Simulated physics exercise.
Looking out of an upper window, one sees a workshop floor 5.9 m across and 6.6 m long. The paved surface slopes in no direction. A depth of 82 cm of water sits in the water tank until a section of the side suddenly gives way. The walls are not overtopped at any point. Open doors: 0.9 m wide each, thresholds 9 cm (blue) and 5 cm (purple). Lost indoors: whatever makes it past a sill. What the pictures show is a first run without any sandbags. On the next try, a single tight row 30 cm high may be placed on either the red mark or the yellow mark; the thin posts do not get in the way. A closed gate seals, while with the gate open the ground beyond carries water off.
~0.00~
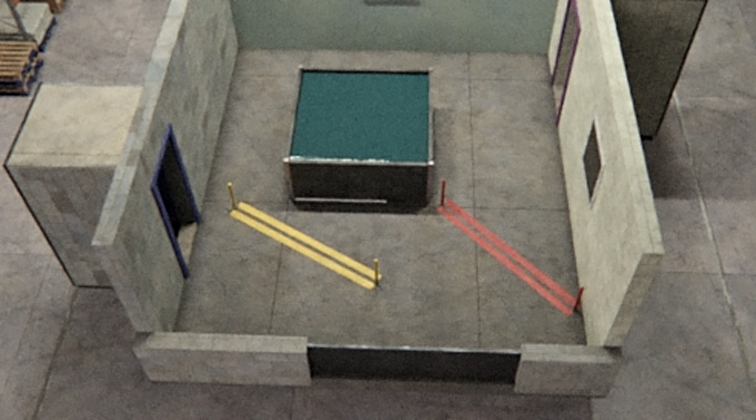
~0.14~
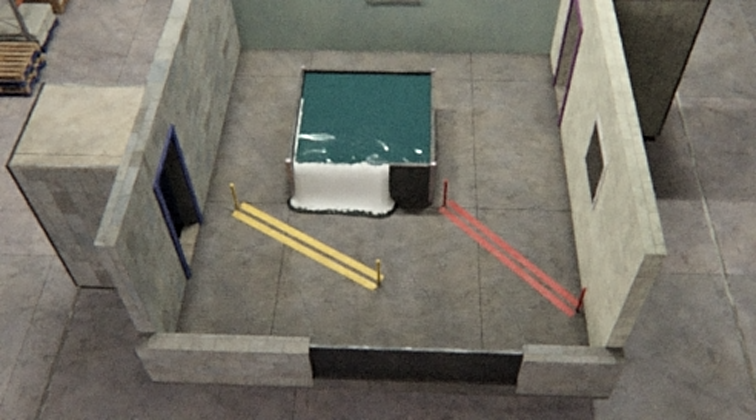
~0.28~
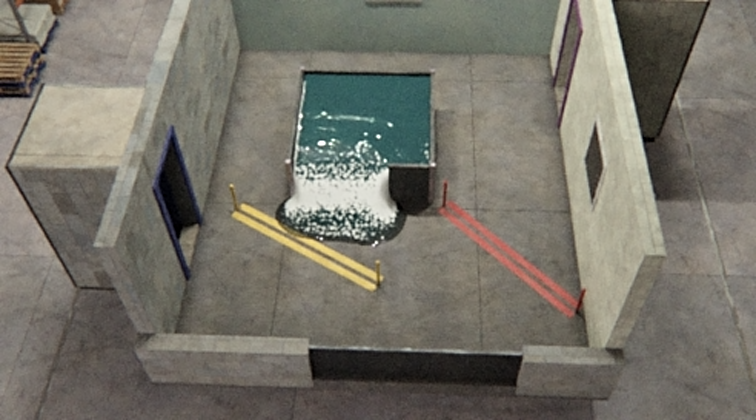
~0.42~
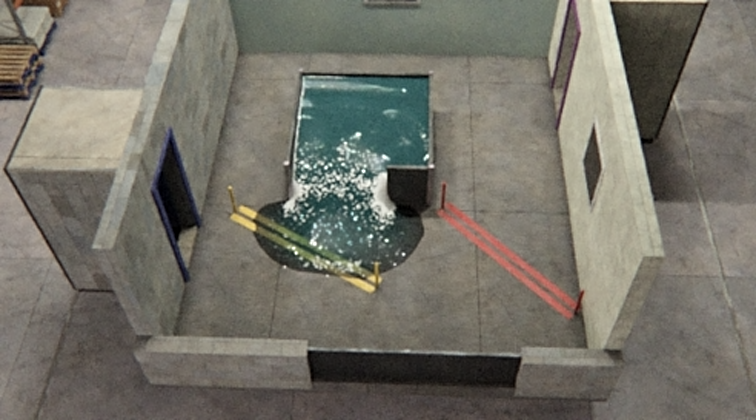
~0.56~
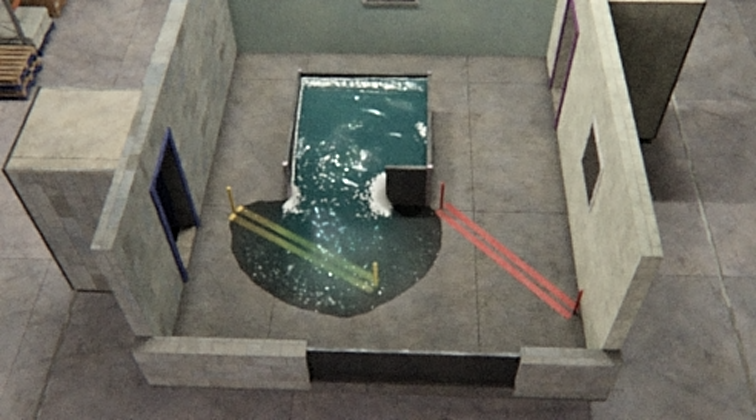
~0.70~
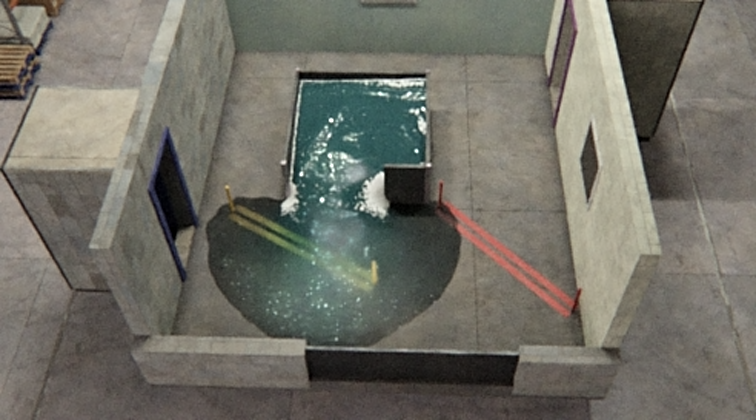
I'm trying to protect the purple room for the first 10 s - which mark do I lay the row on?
Lay it on red.
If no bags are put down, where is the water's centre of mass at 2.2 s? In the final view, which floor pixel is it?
I'd say somewhere about (336, 241).
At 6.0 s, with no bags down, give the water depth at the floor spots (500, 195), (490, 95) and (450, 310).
Around 6 cm, 4 cm and 9 cm.
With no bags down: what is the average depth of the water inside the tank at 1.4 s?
Mean depth: About 48 cm.
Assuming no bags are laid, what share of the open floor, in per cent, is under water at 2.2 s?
Wet fraction: Around 35 %.
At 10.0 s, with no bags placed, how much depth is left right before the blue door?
The depth there is around 7.5 cm.
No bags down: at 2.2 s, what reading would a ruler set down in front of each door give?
Blue 12 cm, purple 0 cm.
After 1.4 s water covers 35 % of the floor and is deepest (44 cm) near (308, 353) in the run without bags; in at the purple door, 0 L with no bags, 0 L with the row on red, 0 L on yellow.
After 2.2 s water covers 35 % of the floor and is deepest (52 cm) near (217, 362) in the run without bags; in at the purple door, 0 L with no bags, 0 L with the row on red, 0 L on yellow.
After 3.5 s water covers 50 % of the floor and is deepest (30 cm) near (567, 372) in the run without bags; in at the purple door, 0 L with no bags, 0 L with the row on red, 0 L on yellow.
After 6.0 s water covers 90 % of the floor and is deepest (21 cm) near (567, 372) in the run without bags; in at the purple door, 0 L with no bags, 0 L with the row on red, 0 L on yellow.
After 10.0 s water covers 100 % of the floor and is deepest (18 cm) near (364, 103) in the run without bags; in at the purple door, 24 L with no bags, 6 L with the row on red, 48 L on yellow.
